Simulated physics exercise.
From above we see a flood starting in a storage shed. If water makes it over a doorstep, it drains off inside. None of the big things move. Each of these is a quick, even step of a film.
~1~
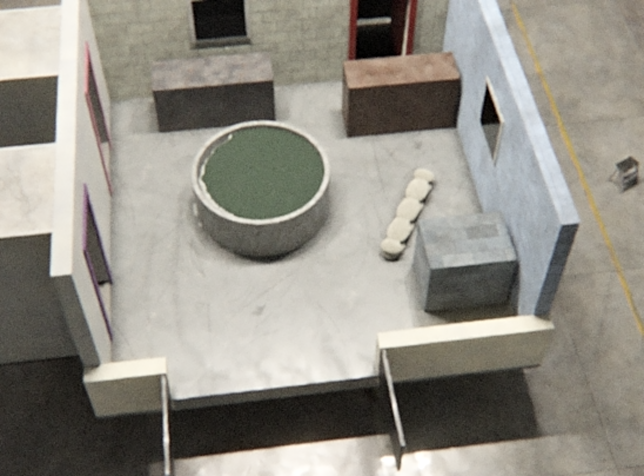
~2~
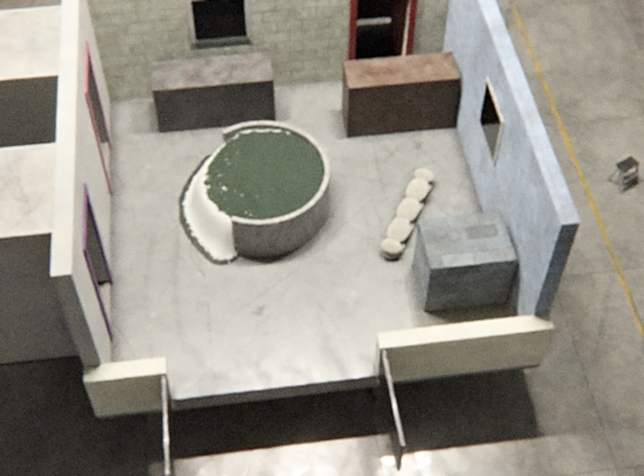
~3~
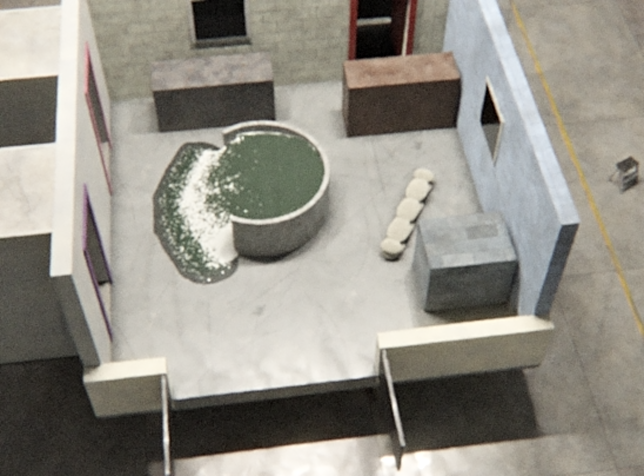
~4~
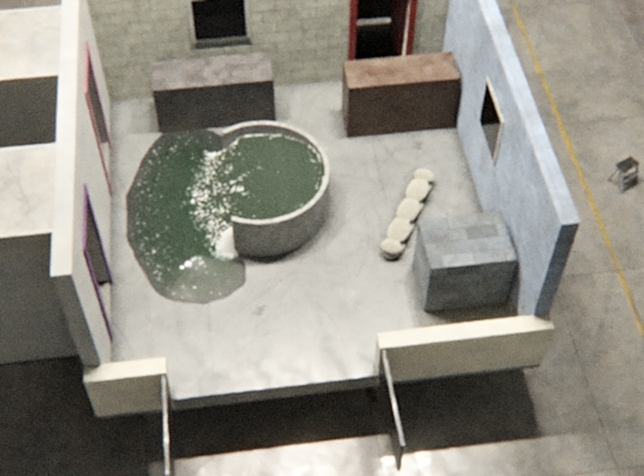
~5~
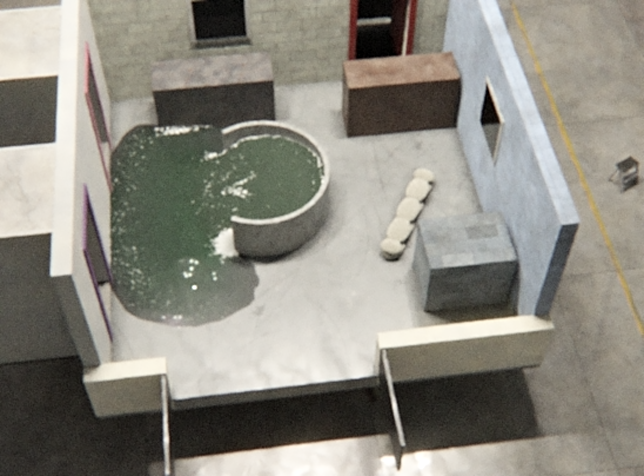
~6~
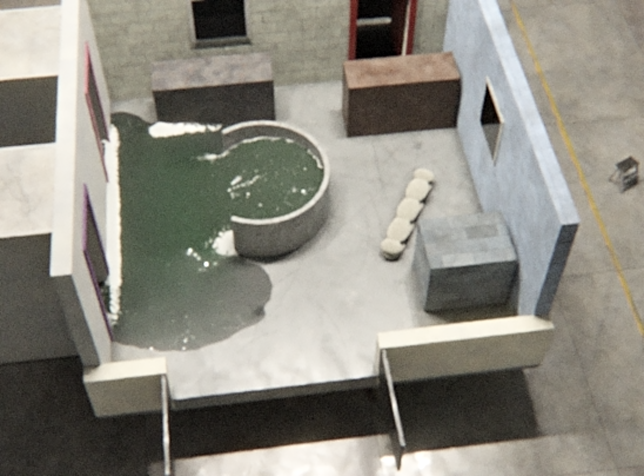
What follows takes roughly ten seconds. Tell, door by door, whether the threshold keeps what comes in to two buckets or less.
Red door: More than two buckets. Purple door: More than two buckets. Pink door: More than two buckets.
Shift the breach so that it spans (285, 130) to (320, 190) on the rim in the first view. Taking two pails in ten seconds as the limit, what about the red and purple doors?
Well, the red door crosses the threshold, while the purple door comes up short.
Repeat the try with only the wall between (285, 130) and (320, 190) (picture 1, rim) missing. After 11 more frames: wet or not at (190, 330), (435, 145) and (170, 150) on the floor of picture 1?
So that's left bare for the first, waterlogged for the second and left bare for the third.
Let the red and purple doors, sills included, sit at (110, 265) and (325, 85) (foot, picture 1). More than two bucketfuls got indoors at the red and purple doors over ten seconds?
I'd say the red beats the mark and the purple remains short of it.
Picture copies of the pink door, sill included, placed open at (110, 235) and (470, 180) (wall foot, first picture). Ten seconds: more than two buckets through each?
In turn: Is over, takes less.
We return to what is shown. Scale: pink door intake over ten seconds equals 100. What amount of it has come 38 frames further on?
Close to 100 percent.
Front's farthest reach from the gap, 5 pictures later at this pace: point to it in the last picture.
About at (112, 391).
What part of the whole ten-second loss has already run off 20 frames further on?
Estimate: Some 35 %.
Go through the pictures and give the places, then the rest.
In the first picture, still water in the round tank at (261, 174).
In the second picture, the front is at a hidden place, out from the gap at (199, 199).
In the third picture, water pours out at (200, 202) and has run to (189, 147).
In the fourth picture, the front is at (174, 133), out from the gap at (200, 204).
In the fifth picture, water pours out at (200, 204) and has run to (142, 128).
In the sixth picture, water pours out at (200, 204) and has run to (111, 119).
A moment on, water covers 35 % of the floor; the red door not reached, the purple door over two buckets in, the pink door over two buckets in.
Next, water covers 40 % of the floor; the red door not reached, the purple door over two buckets in, the pink door far over two buckets in.
Then, water covers 65 % of the floor; the red door wet at the sill, nothing in, the purple door over two buckets in, the pink door far over two buckets in.
Later, water covers 90 % of the floor; the red door over two buckets in, the purple door over two buckets in, the pink door far over two buckets in.
In the end, water covers 95 % of the floor; the red door far over two buckets in, the purple door over two buckets in, the pink door far over two buckets in.
